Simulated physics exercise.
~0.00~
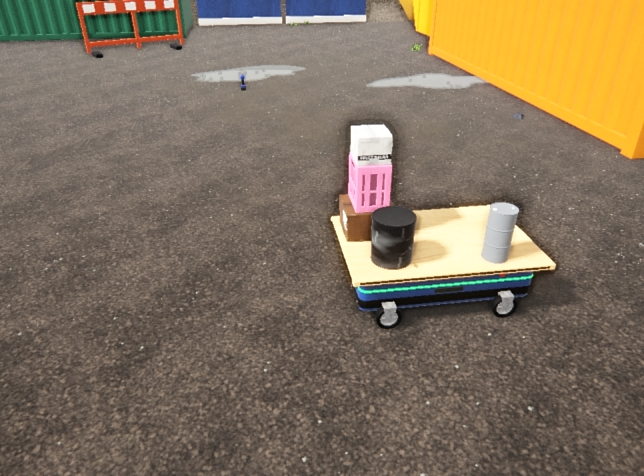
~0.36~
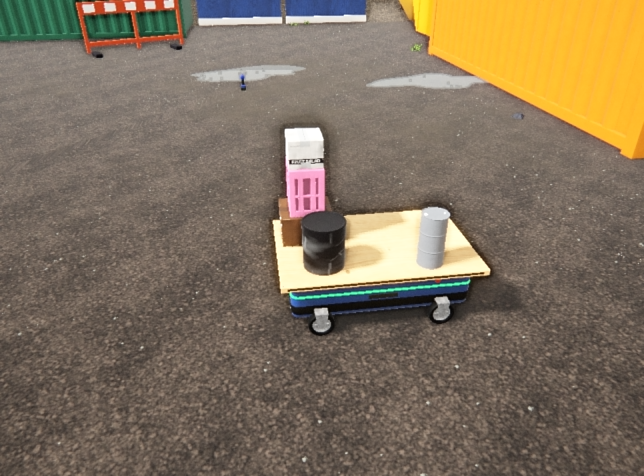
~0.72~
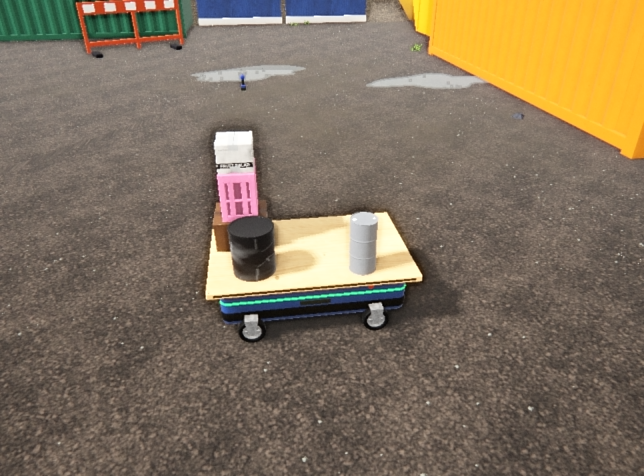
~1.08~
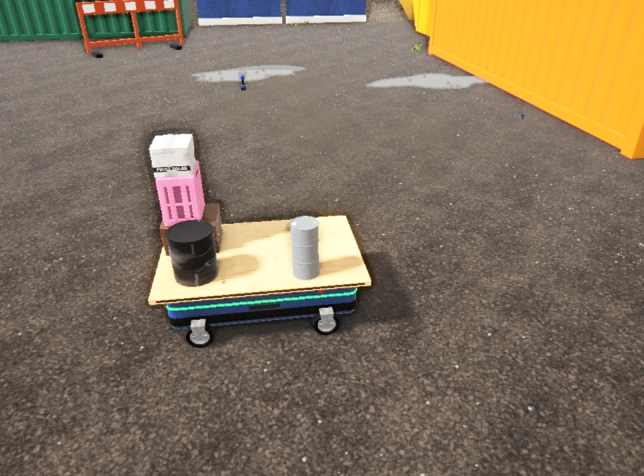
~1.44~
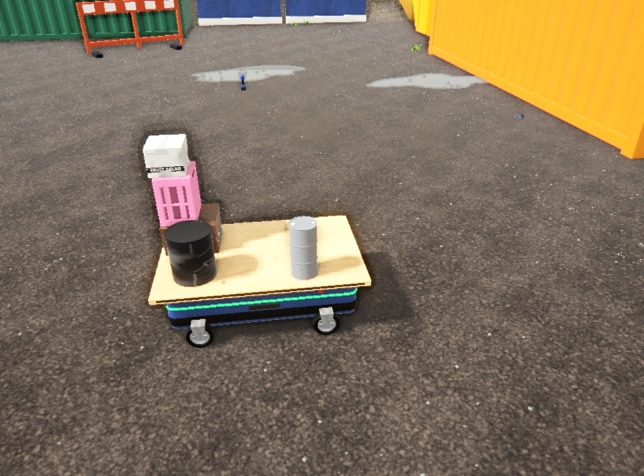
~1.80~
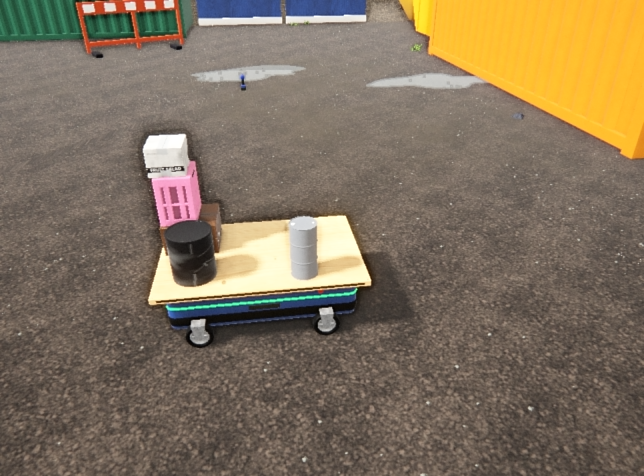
In a paved yard, a flat cart carrying two drums and stacked boxes rolls left and stops, everything still aboard.
